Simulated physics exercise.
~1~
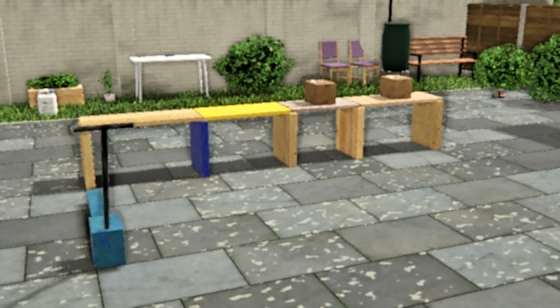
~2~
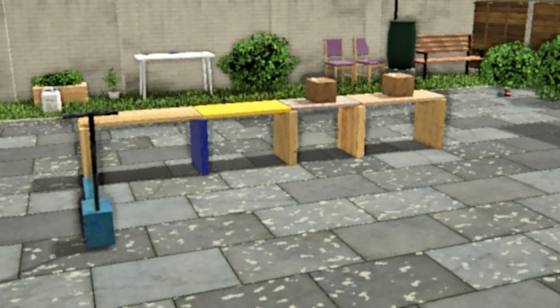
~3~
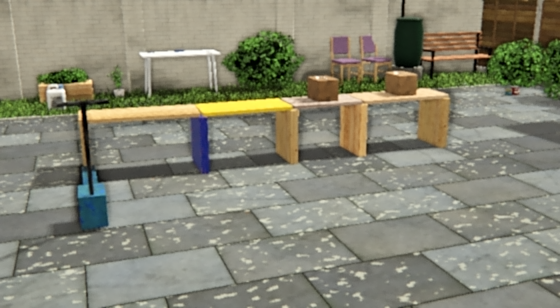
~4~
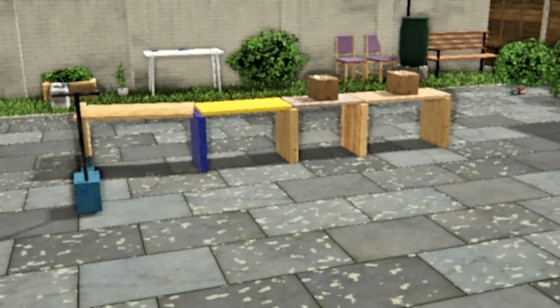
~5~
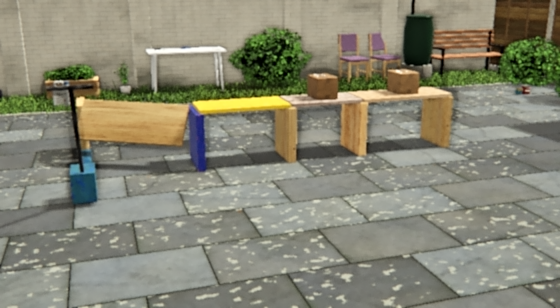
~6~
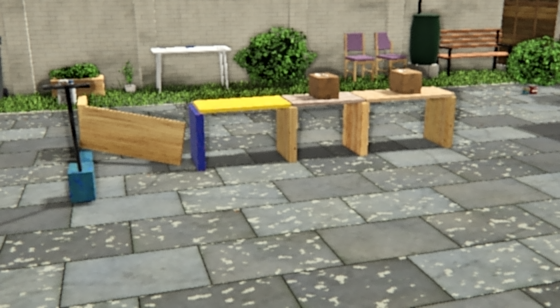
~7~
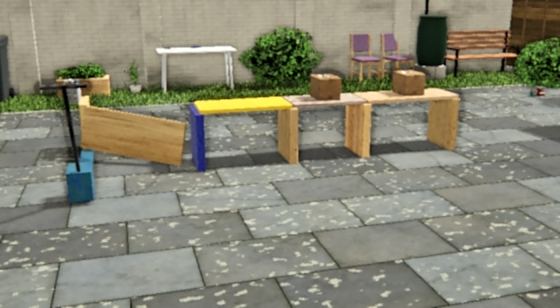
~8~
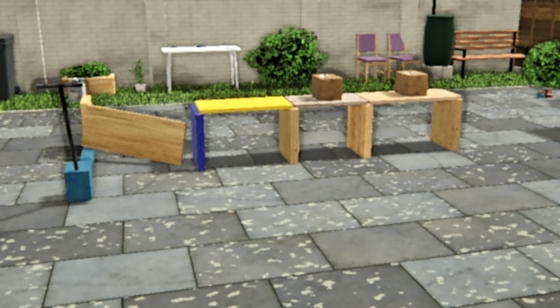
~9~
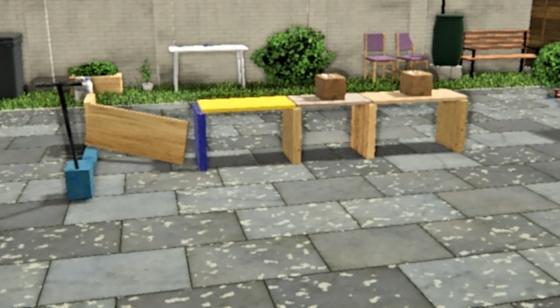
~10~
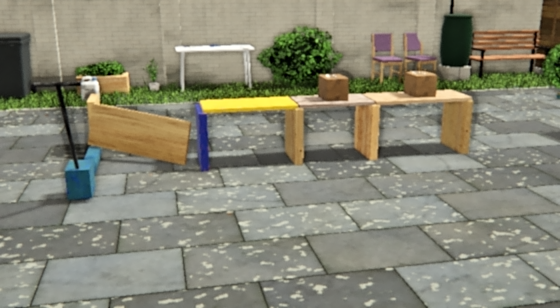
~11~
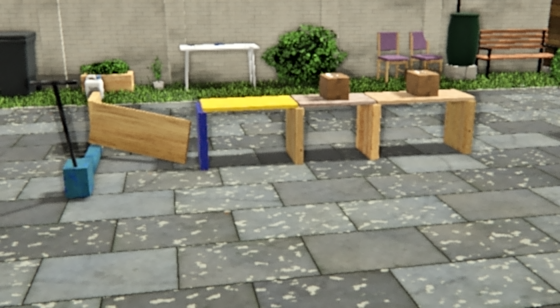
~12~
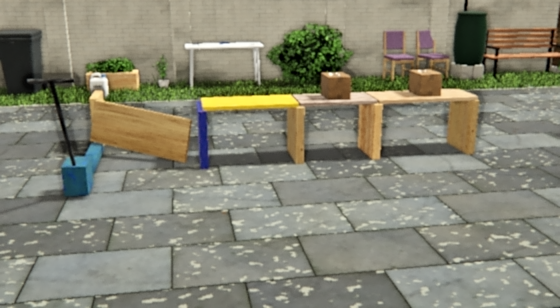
Paved yard with a blue jack sliding in at the left, the end board dropping aslant while the yellow one stays up.
